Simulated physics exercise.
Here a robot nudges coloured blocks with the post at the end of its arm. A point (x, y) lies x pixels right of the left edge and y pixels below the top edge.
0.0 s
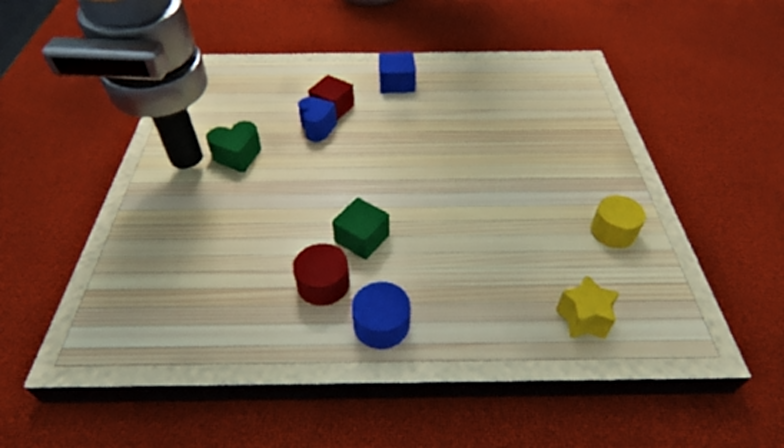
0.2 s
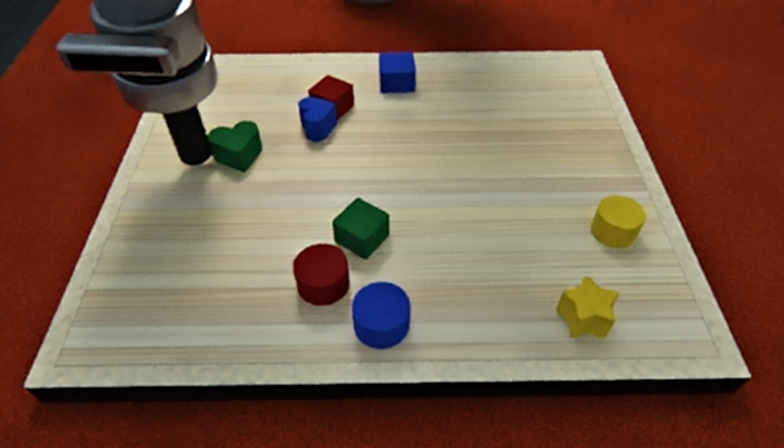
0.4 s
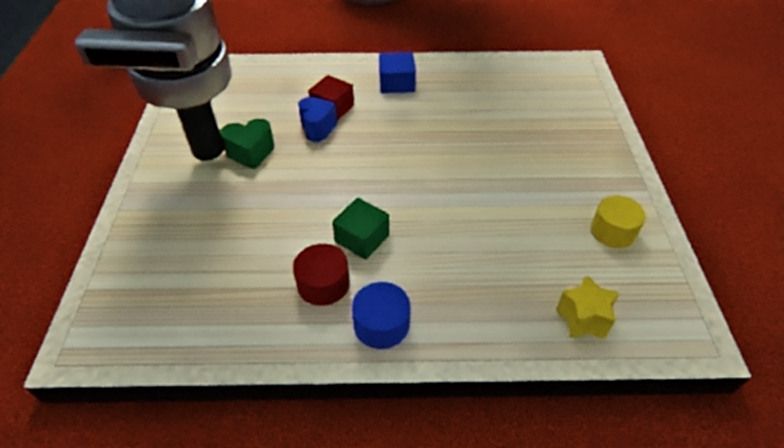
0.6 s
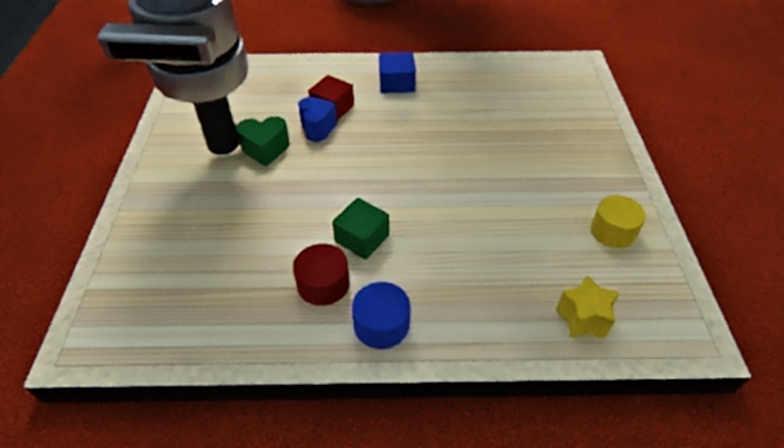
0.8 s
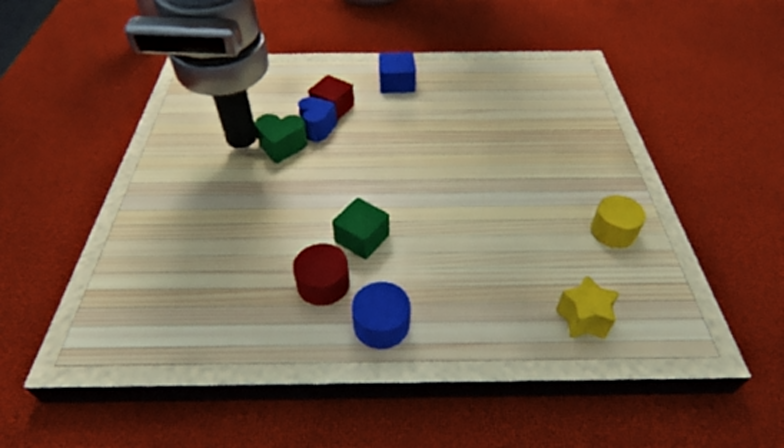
A robot arm with a dark post moved right across a wooden board scattered with coloured blocks, met the green heart, and pushed it right and slightly upward until it was beside the blue heart.
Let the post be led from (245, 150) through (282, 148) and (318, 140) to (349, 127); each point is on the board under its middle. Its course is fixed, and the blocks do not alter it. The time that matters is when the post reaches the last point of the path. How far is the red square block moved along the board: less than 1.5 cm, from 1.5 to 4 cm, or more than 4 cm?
Under 1.5 cm.
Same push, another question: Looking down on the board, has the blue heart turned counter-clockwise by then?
Yes - that is the case.
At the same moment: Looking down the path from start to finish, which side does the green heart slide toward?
Facing from start to end, it shifts right.
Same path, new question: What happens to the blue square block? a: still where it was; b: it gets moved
a
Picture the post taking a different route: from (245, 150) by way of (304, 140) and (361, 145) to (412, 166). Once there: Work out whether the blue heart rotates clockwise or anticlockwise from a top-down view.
It ends up turned anticlockwise.
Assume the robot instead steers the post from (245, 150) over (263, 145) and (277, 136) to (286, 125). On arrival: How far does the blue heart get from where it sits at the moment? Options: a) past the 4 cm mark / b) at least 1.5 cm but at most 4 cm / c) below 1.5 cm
My pick is b.
What follows on the original path. One third of the way, post at (280, 136); green heart at (314, 129), turned 25° clockwise; blue heart at (335, 111), turned 45° anticlockwise.
Two thirds of the way, post at (317, 128); green heart at (346, 129), turned 60° clockwise; blue heart at (354, 105), turned 55° anticlockwise; red square block at (332, 86).
At the end, post at (348, 116); green heart at (360, 127), turned 95° clockwise; blue heart at (379, 95), turned 60° anticlockwise; red square block at (332, 86); blue square block still.
